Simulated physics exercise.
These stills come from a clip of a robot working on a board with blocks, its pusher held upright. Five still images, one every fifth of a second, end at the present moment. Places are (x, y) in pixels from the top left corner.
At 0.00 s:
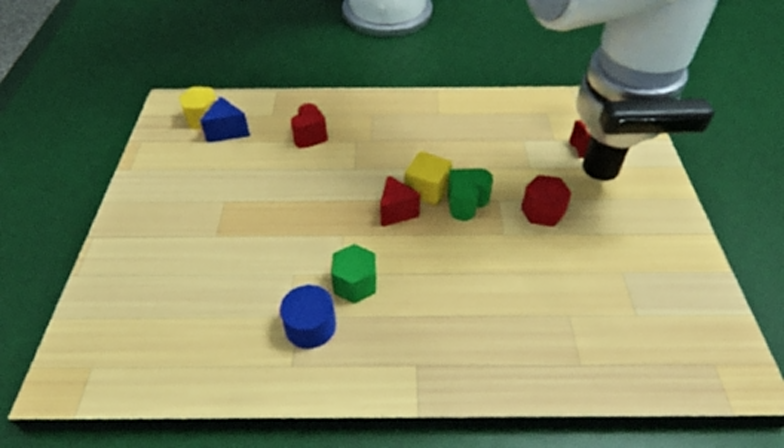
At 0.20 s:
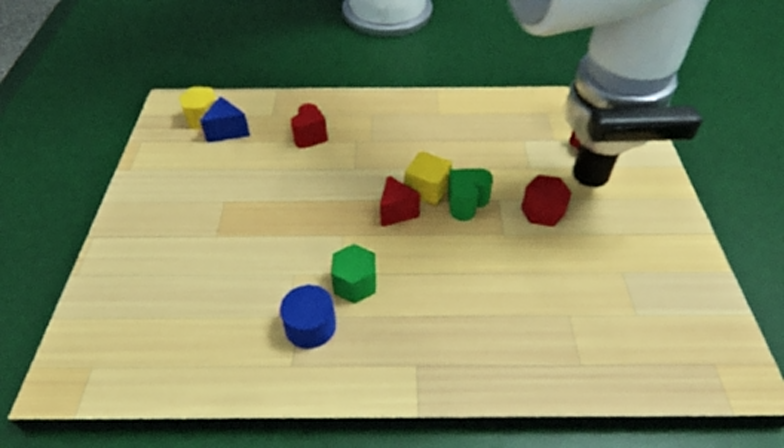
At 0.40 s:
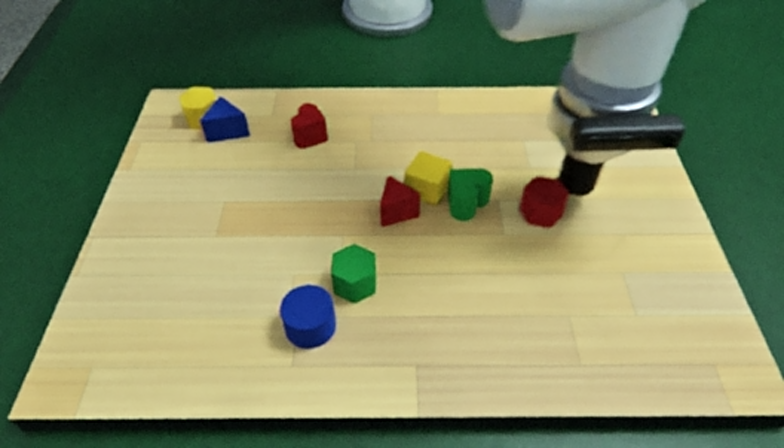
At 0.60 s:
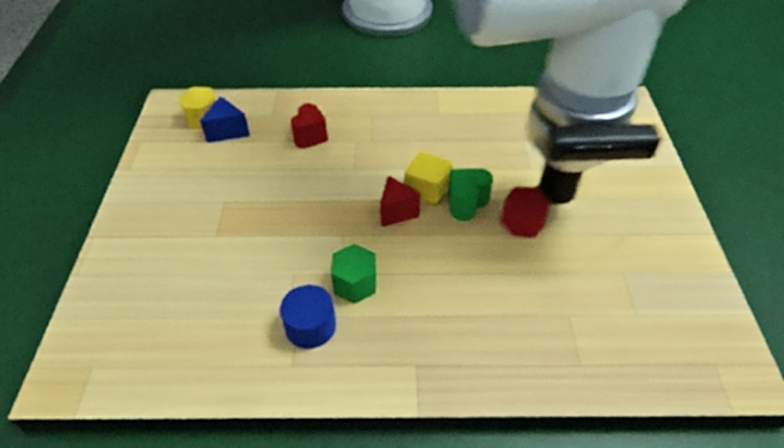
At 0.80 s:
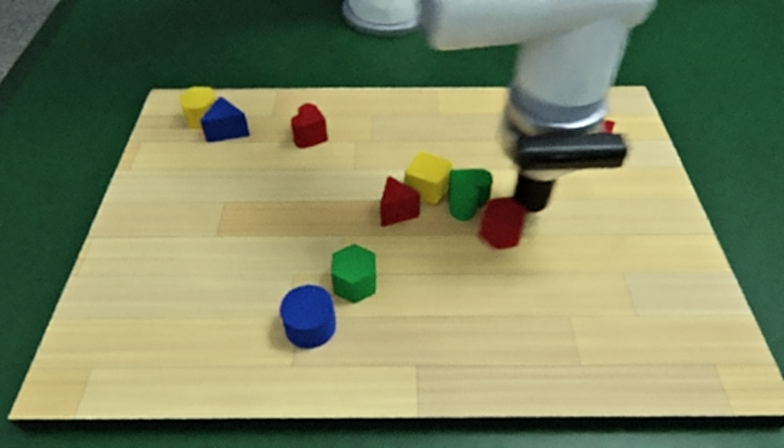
On a wooden board, a robot arm pushes a red hexagon block a little left.
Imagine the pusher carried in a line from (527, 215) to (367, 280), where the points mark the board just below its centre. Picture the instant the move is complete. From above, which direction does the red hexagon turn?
It rotates counterclockwise.
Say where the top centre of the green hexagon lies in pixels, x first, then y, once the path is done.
Around pixel (322, 274).
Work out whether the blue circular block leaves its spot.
The result: It moves.
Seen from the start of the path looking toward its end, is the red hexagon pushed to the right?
Final answer: No.
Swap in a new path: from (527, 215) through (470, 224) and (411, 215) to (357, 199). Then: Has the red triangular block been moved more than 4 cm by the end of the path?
Short answer: Yes.
On the path given first. One third of the way, pusher at (478, 219); red hexagon at (456, 239), turned 25° anticlockwise.
Two thirds of the way, pusher at (423, 241); red hexagon at (416, 270), turned 70° anticlockwise.
At the end, pusher at (366, 265); blue circular block at (296, 313); green hexagon at (322, 274); green heart block not moved; red hexagon at (402, 285), turned 135° anticlockwise.
